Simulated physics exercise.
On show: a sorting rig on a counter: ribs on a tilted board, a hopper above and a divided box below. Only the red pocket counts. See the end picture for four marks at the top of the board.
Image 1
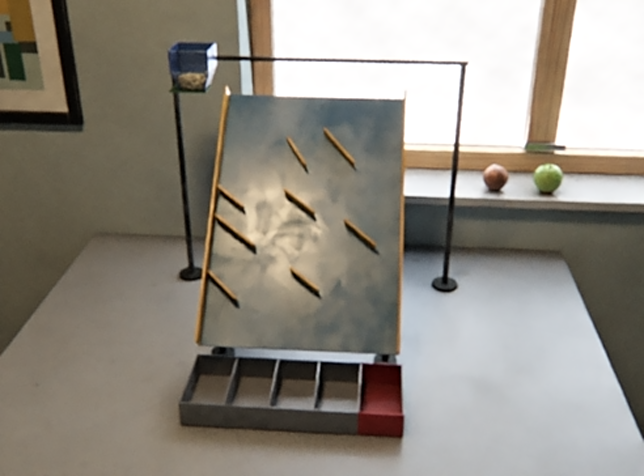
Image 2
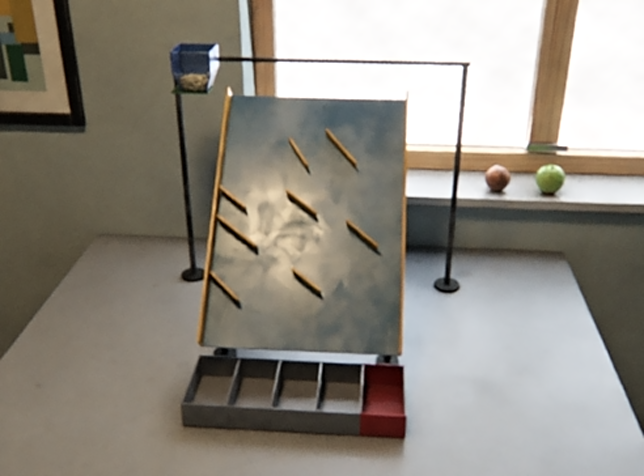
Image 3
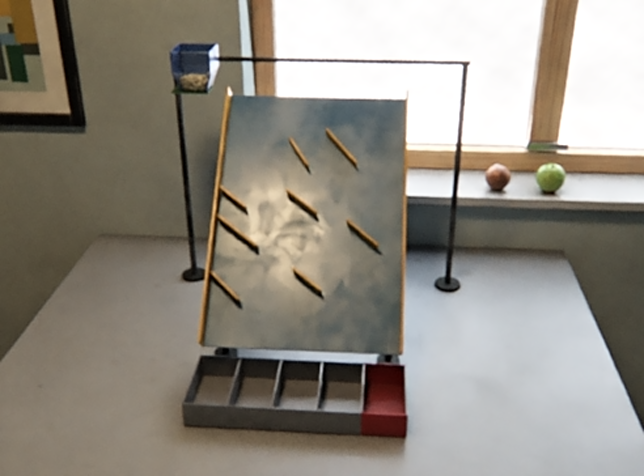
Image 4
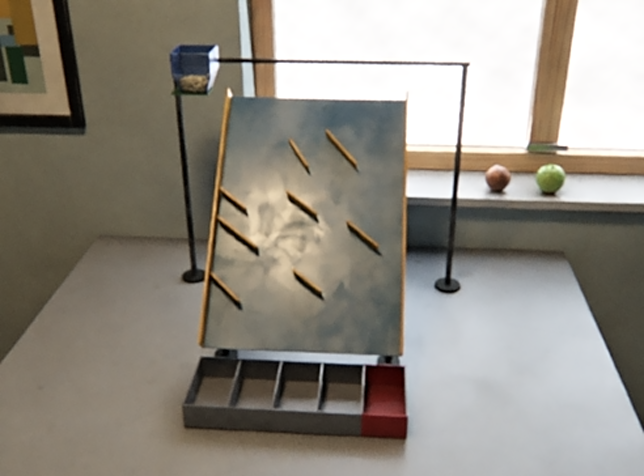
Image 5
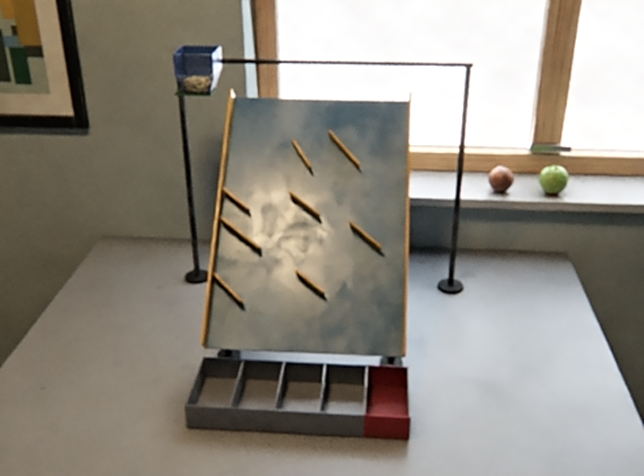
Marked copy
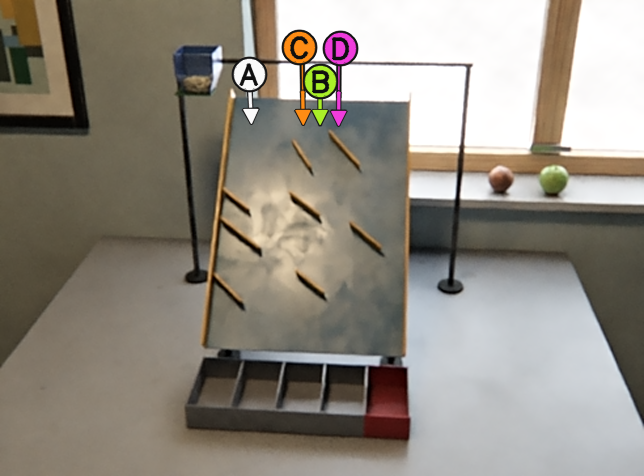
On a counter by a window, a ribbed tilted board stands between a raised hopper and divided box, nothing visibly moving.
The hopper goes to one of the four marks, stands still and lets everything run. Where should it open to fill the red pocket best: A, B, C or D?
D.
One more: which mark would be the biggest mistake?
A it is.
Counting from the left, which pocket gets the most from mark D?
It is the fifth one.
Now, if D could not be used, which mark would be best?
Here it is mark B.
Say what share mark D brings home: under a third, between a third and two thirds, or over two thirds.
It is over two thirds.
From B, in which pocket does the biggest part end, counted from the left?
The fourth.
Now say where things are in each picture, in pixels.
The first picture shows hopper (196, 81), white beans, door shut.
The second picture shows ribs (290, 138) to (307, 165), (326, 129) to (356, 163), (220, 186) to (245, 206).
The third picture shows ribs (287, 189) to (316, 212), (217, 215) to (256, 245), (347, 220) to (378, 245).
The fourth picture shows ribs (210, 272) to (238, 300), (292, 268) to (321, 291).
The fifth picture shows red pocket (387, 425), number 5 of 5 from the left.
On the marked copy, mark A meets the board at (251, 118); mark B meets the board at (320, 119); mark C meets the board at (303, 119); mark D meets the board at (338, 120).
Choosing A, not one piece in the red pocket, the larger part in other pockets, about a tenth held on the board.
Choosing B, roughly a quarter in the red pocket, roughly two thirds in other pockets.
Choosing C, about a tenth in the red pocket, the larger part in other pockets.
Choosing D, the larger part in the red pocket, roughly a quarter in other pockets.
